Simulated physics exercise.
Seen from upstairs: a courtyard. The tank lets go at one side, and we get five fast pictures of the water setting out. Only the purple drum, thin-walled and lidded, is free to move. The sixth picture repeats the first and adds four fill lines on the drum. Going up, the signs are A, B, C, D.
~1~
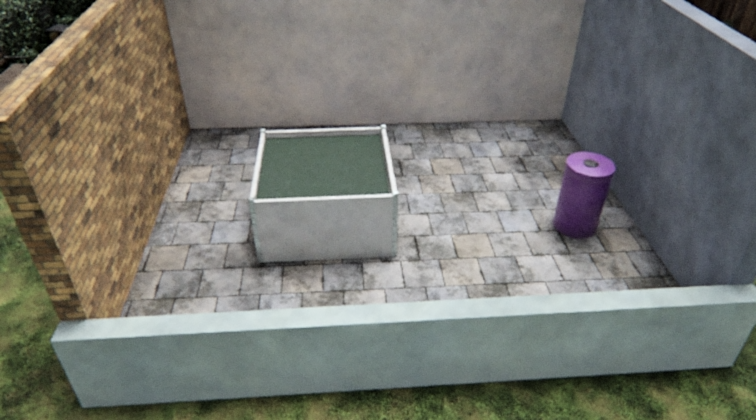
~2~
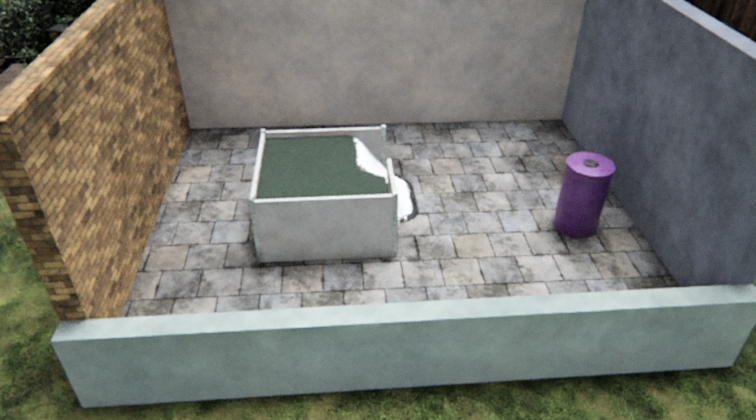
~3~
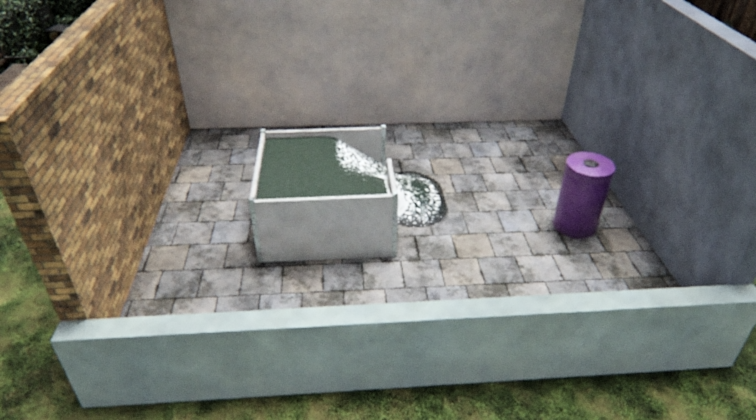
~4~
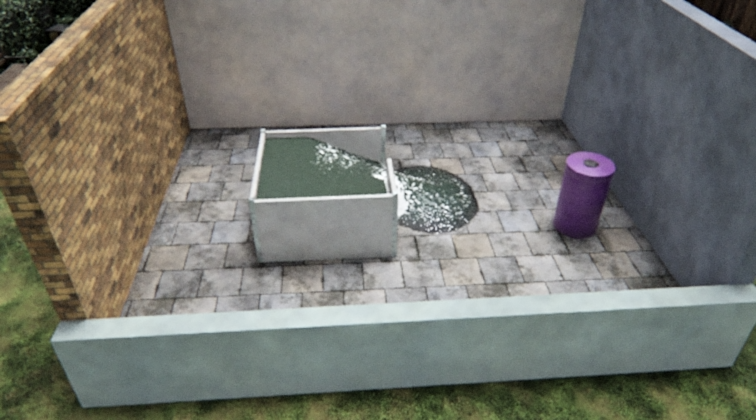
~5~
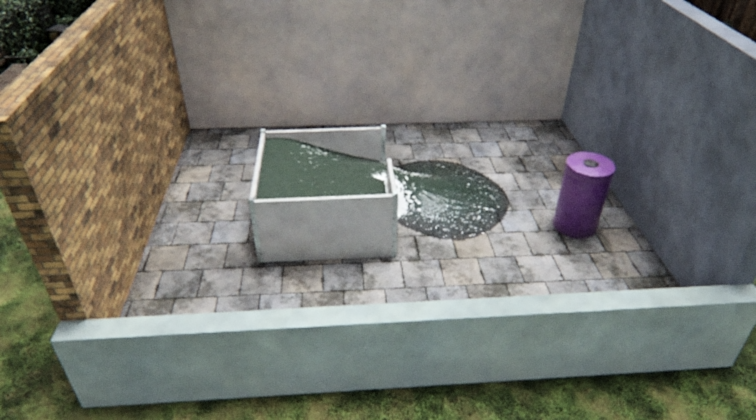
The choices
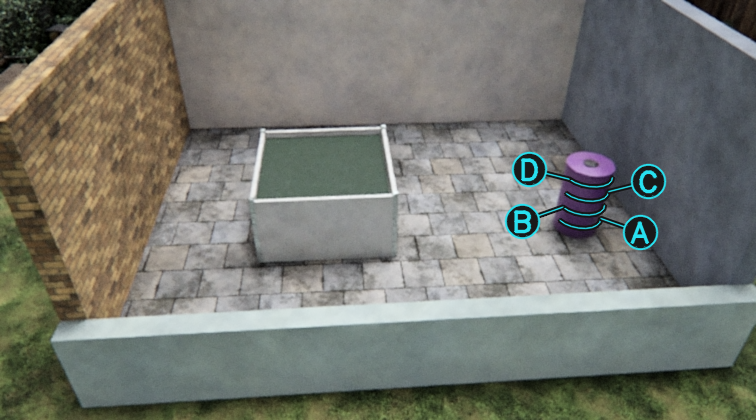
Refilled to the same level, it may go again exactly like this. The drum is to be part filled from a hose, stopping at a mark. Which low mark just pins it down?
B will do.
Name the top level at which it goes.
A it is.
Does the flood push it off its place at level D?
No, not at all.
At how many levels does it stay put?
Three of the four.
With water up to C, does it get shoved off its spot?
No.
On the marked copy, A at (585, 228); B at (589, 215); C at (592, 201); D at (596, 186); from the bottom up A, B, C, D.
With A, it is pushed about twice its own width away.
With B, it does not move.
With C, it does not move.
With D, it does not move.
